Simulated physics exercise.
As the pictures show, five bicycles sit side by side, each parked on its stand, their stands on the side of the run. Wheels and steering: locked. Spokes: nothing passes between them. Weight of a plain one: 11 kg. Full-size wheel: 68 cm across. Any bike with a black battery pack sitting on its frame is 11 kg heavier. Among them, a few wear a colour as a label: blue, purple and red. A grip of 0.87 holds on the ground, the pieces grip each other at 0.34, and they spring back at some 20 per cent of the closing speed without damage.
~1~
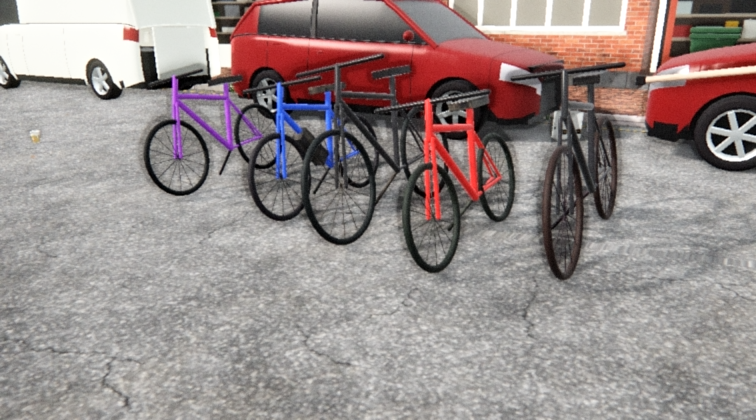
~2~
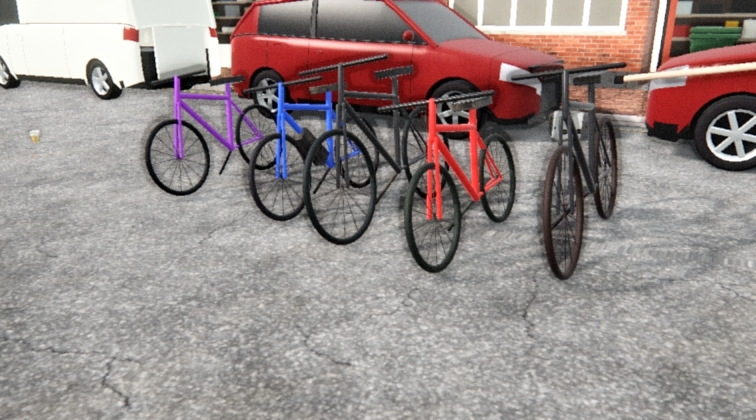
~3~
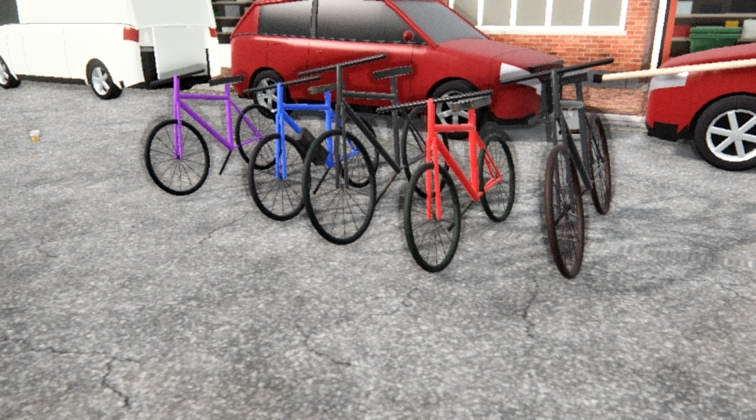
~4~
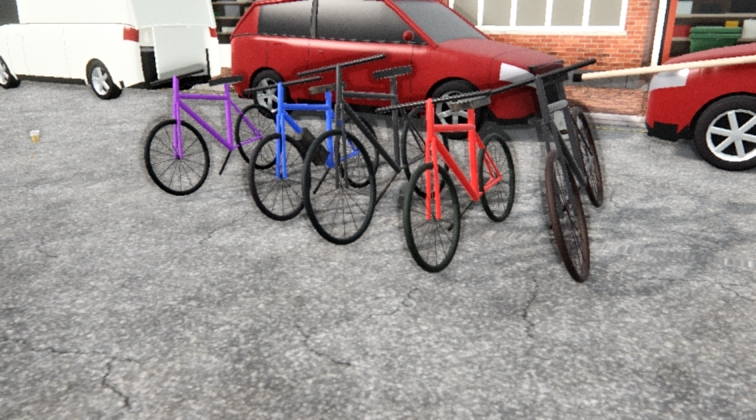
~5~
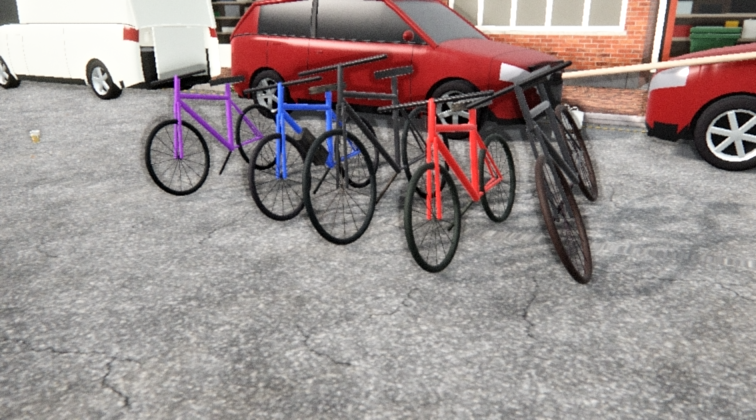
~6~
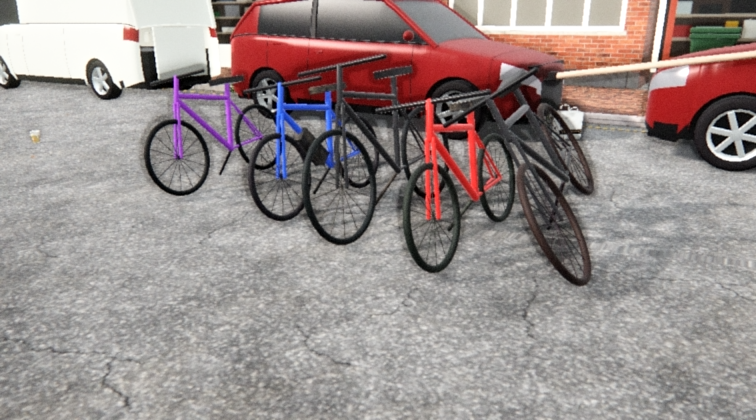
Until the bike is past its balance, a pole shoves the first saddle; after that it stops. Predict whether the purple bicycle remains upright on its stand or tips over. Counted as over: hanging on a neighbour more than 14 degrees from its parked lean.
It escapes.
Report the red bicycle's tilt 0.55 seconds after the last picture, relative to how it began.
My estimate is close to 25°.
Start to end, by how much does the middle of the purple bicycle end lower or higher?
Lower, by roughly 0 cm.
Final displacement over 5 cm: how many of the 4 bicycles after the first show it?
The number is 3.
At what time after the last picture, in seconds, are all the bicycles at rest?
That happens at roughly 2.0 seconds.
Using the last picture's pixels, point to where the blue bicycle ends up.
End point in last frame: Roughly (259, 159).
Then, 0.55 s on from the sixth picture, 1 of the 4 other bicycles over; purple bicycle unmoved; red bicycle tipped 24°.
Then, 1.07 s on from the sixth picture, 2 of the 4 other bicycles over; purple bicycle unmoved; red bicycle tipped 47°.
Then, 1.45 s on from the sixth picture, 3 of the 4 other bicycles over; purple bicycle unmoved; red bicycle tipped 66°.
Finally, 3 of the 4 other bicycles over; purple bicycle unmoved; blue bicycle tipped 65°; red bicycle tipped 64°. One left standing. Seen by the last camera, middles, purple bicycle near (218, 126), blue bicycle near (259, 159).
